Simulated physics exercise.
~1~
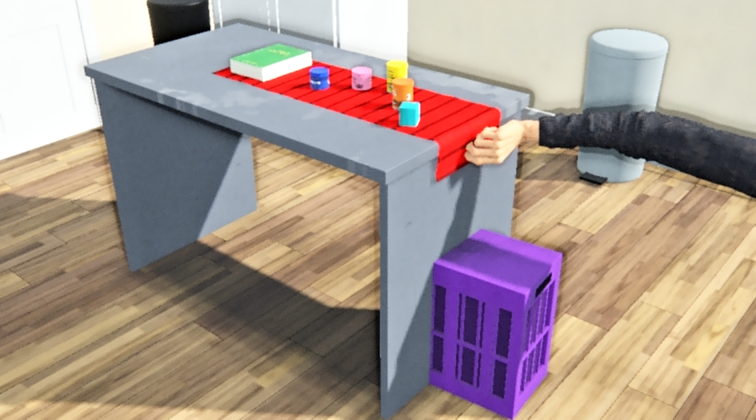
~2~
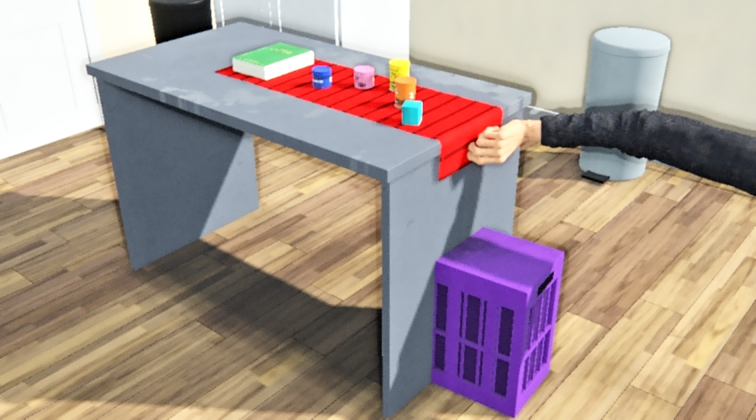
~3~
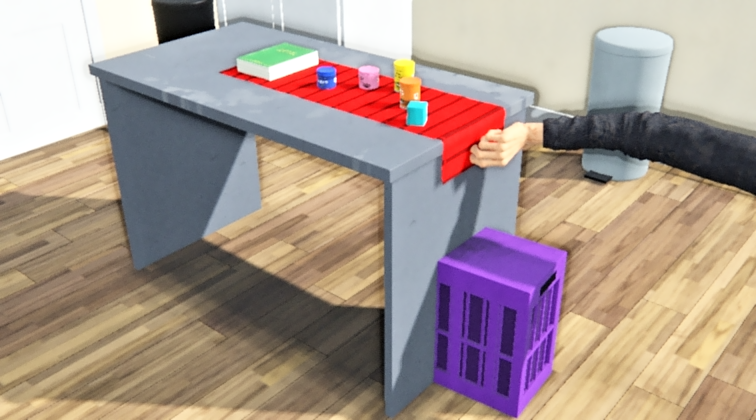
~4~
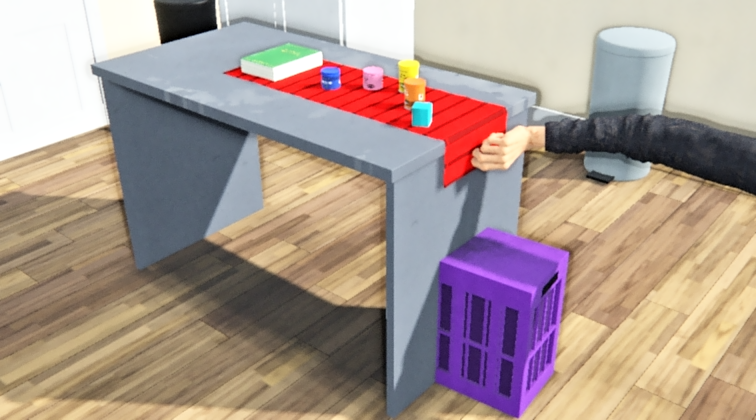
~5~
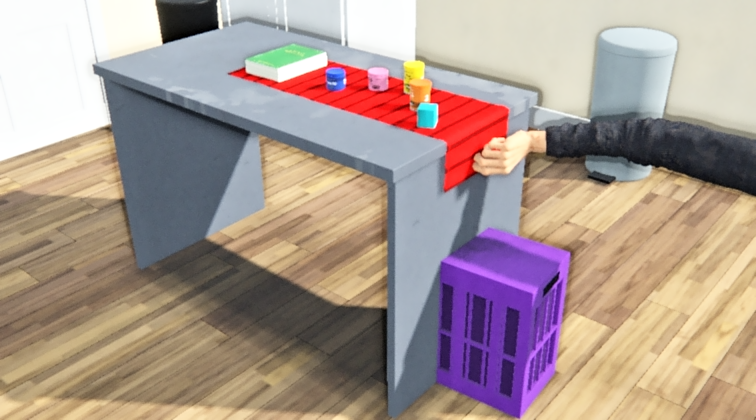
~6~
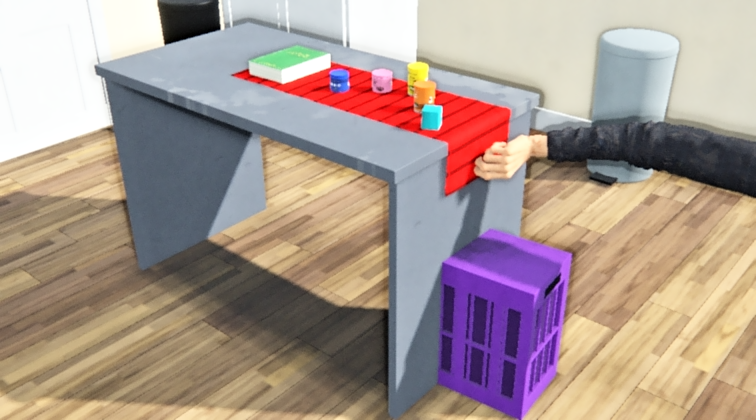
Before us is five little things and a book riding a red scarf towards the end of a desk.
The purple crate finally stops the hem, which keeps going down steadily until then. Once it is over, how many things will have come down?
Two items fall.
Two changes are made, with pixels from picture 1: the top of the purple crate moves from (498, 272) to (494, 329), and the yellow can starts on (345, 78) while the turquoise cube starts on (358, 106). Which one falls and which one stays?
Well, the yellow can is safe, and the turquoise cube is dislodged.
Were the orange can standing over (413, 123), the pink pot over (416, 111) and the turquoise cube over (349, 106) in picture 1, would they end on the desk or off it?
The orange can is off the top, the pink pot is off the top, the turquoise cube is still on top.
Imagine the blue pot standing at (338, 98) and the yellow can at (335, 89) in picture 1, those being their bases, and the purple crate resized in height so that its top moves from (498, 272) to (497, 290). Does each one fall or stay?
Observed: Blue pot remains seated; yellow can remains seated.
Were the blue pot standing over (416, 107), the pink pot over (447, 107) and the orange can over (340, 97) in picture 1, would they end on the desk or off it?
Of the three, the blue pot ends off the top, the pink pot ends off the top and the orange can stays aloft.
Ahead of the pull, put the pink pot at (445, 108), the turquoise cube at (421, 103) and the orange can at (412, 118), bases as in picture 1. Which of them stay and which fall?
Pink pot lost, turquoise cube lost, orange can lost.
Early on, hem near (477, 199); all still up.
Midway, hem near (476, 233); turquoise cube gone.
Near the end, hem on the crate; turquoise cube and orange can gone.
Finally, hem on the crate; turquoise cube and orange can gone. The count of fallen things is two.
